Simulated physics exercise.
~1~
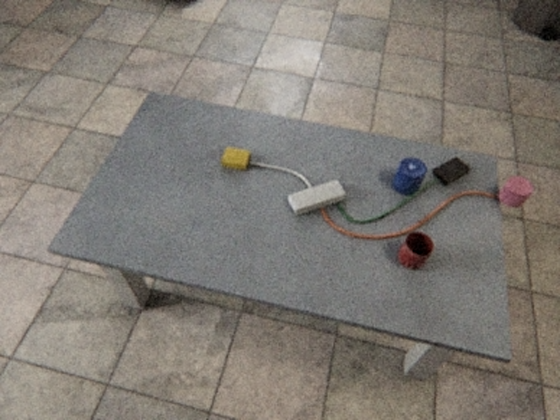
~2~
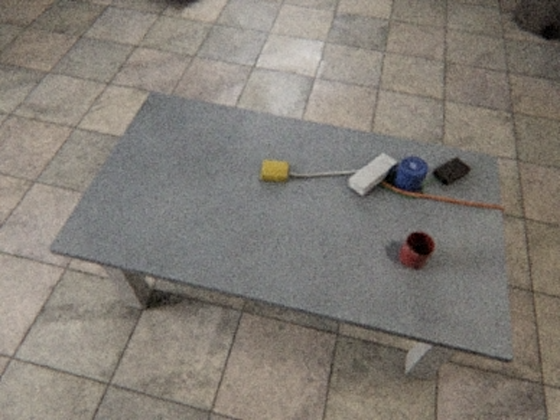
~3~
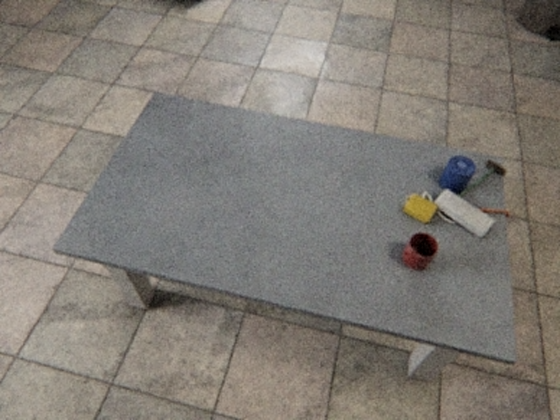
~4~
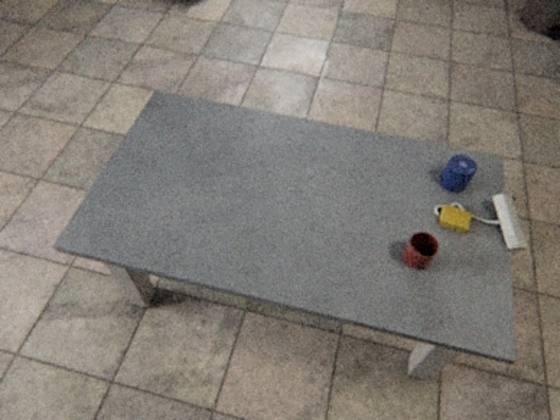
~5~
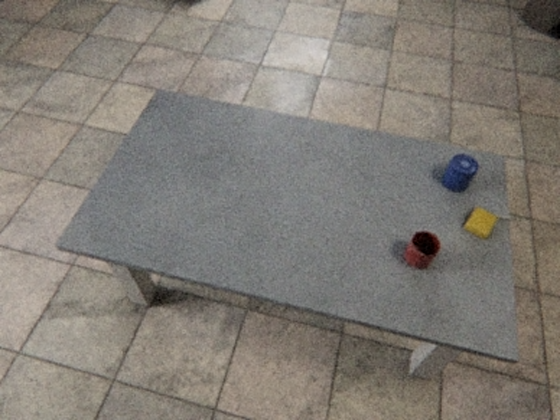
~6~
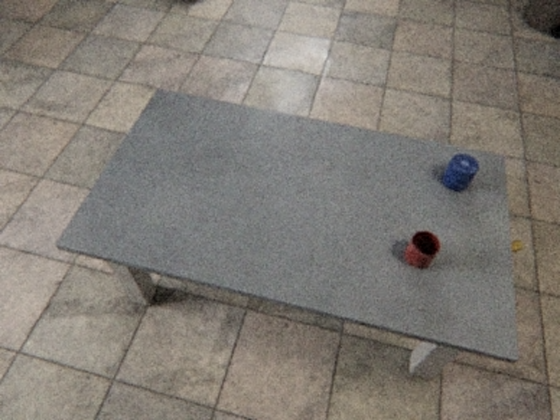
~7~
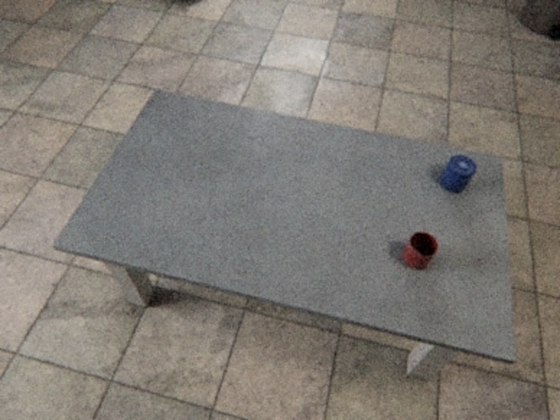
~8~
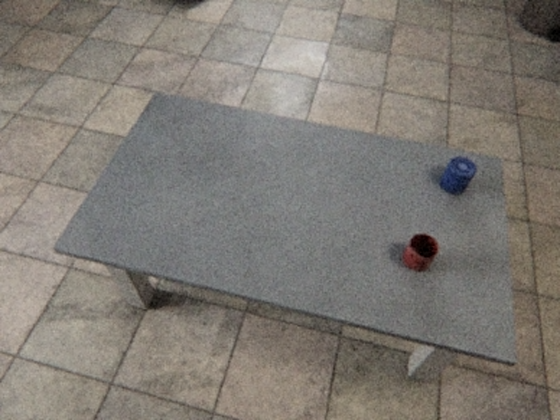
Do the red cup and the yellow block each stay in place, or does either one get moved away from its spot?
The red cup stays where it is, but the yellow block slides to the right and goes off the edge of the table.
A pink object drops off the table's right side, cabled things follow, and two containers remain.
